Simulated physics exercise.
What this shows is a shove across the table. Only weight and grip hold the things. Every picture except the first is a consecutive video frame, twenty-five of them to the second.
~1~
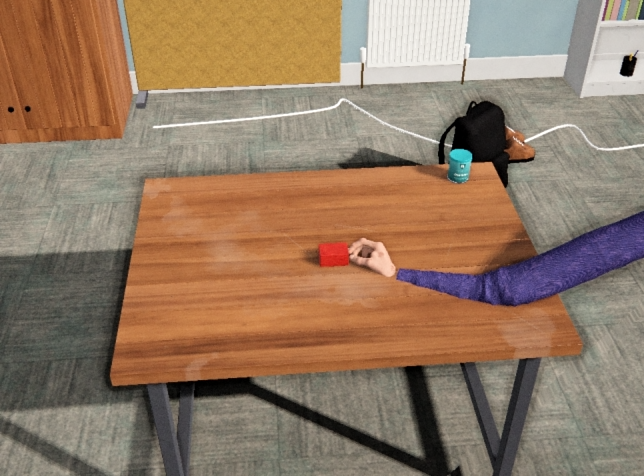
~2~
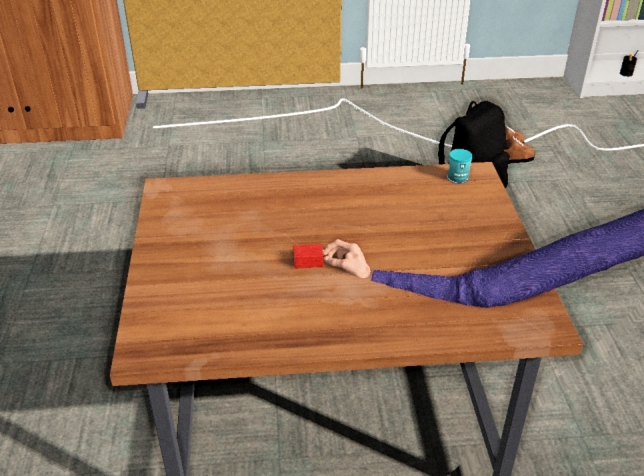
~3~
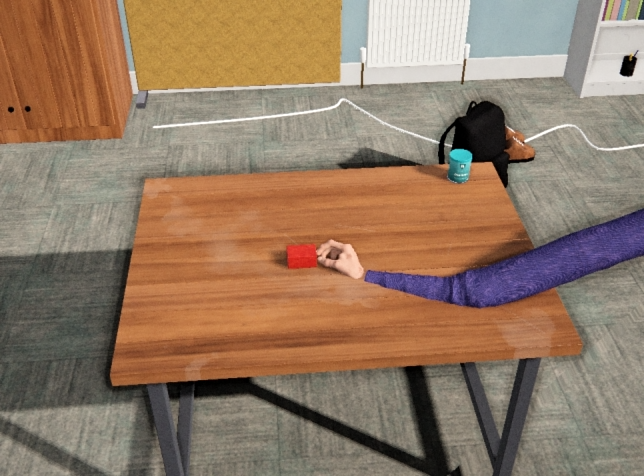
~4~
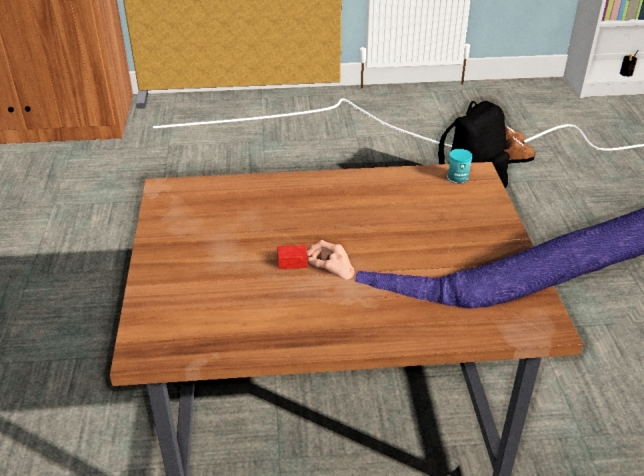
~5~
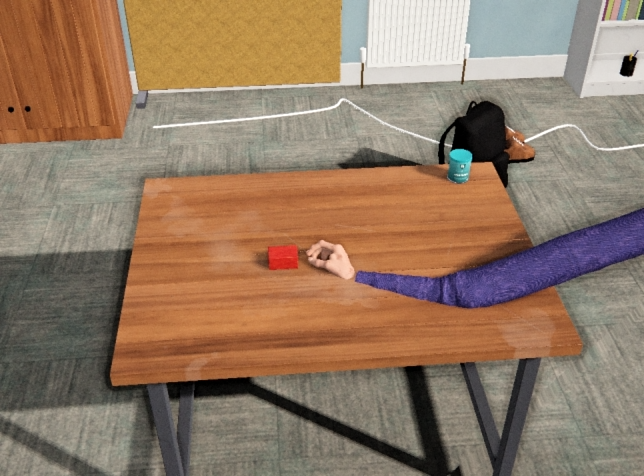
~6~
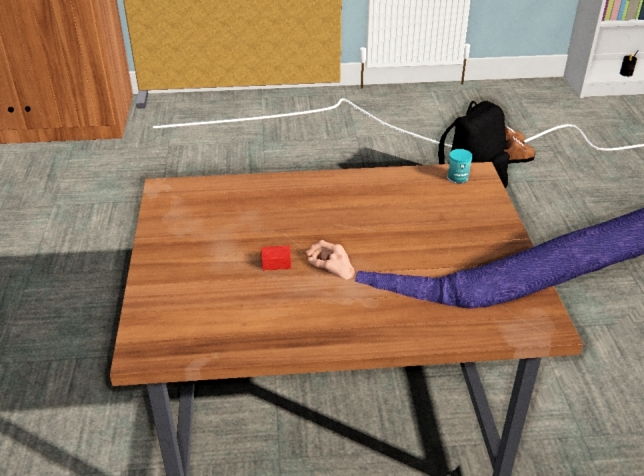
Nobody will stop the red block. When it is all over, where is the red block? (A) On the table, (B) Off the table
Answer: A.
Then, 0.10 s past the last view, red block displaced about its own width near (270, 258).
Then, 0.50 s past the last view, red block resting near (270, 258).
Finally, moved from the start, red block. Final places as the last picture's camera would see them, red block near (270, 258).
